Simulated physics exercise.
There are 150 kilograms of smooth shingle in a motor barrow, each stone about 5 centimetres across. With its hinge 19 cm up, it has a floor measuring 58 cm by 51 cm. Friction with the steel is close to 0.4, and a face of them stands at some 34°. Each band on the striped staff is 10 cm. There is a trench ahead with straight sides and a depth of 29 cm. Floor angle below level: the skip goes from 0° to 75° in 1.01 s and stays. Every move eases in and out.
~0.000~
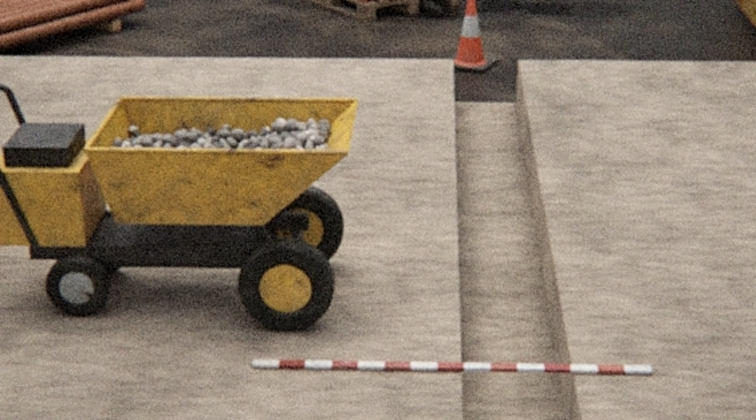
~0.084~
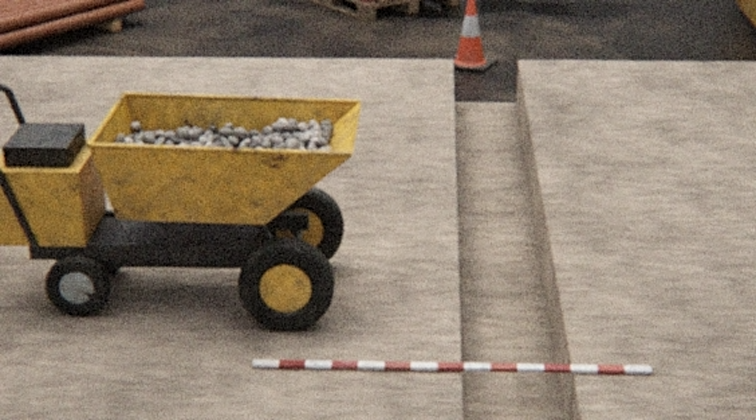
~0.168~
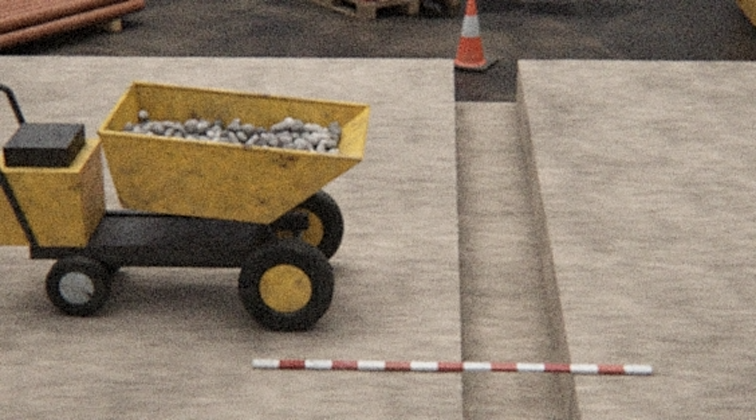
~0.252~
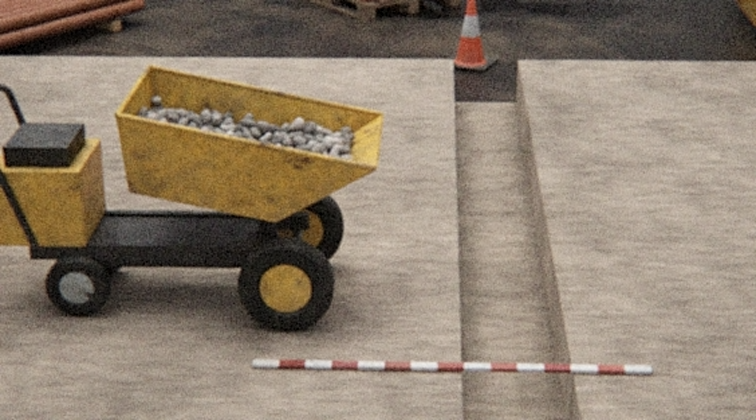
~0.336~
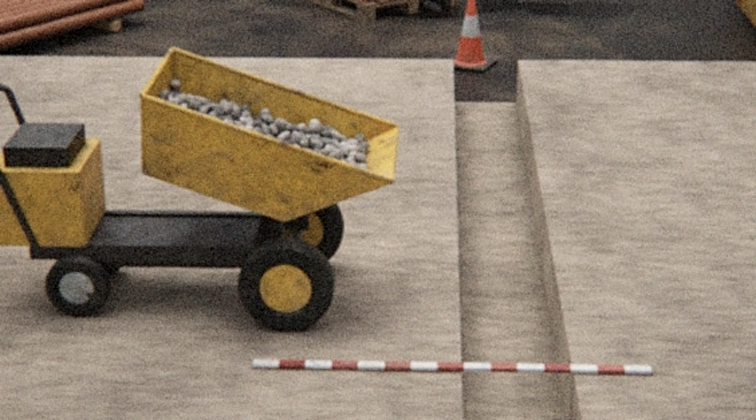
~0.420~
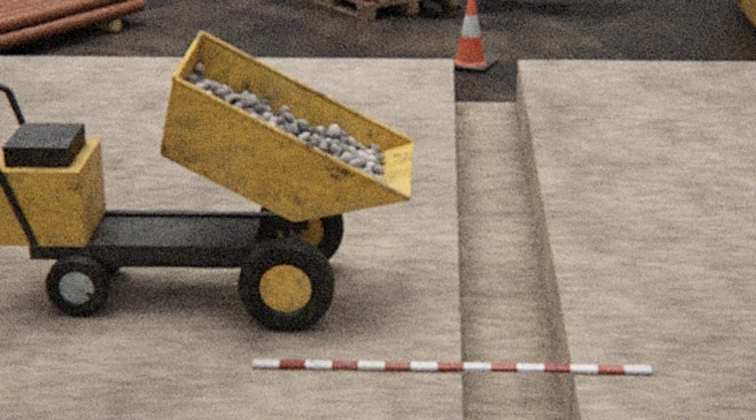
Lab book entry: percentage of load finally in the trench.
Approx. 100 percent.
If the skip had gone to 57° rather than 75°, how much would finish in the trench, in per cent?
Around 100 per cent would finish in the trench.
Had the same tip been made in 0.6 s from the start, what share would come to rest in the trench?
With that timing, about 95 per cent.
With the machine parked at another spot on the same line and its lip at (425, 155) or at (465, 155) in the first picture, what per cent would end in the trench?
I'd expect some 55 per cent, then some 15.
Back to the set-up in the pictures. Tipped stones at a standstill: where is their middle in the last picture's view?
Their middle ends up near (513, 344).
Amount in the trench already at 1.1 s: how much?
55 per cent, give or take.
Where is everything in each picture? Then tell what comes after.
In the first frame, the skip is at 0°, its lip at (347, 153); the top of the load is at (283, 133).
In the second frame, the skip is at 1°, its lip at (351, 155); the top of the load is at (284, 134); the stones move at 0.3 m/s on average.
In the third frame, the skip is at 6°, its lip at (362, 160); the top of the load is at (208, 132); the stones move at 0.6 m/s on average.
The fourth frame shows lip at (376, 169), floor tilted 12°, highest stones at (165, 116); the stones move at 0.8 m/s on average.
The fifth frame shows lip at (393, 182), floor tilted 19°, highest stones at (176, 100); the stones move at 0.9 m/s on average.
The sixth frame shows lip at (410, 199), floor tilted 28°, highest stones at (201, 85); the stones move at 1.0 m/s on average.
After 0.8 s the floor is at 64°; 100 % in the skip; the foremost stones are at (452, 259).
After 1.1 s the floor is at 75°; 43 % in the skip, 1 % short of the trench, 55 % in the trench; the foremost stones are at (554, 348).
After 1.5 s the floor is at 75°; 3 % in the skip, 1 % short of the trench, 96 % in the trench; the foremost stones are at (565, 339).
After 3.4 s the floor is at 75°; 0 % in the skip, 100 % in the trench; the foremost stones are at (582, 339).
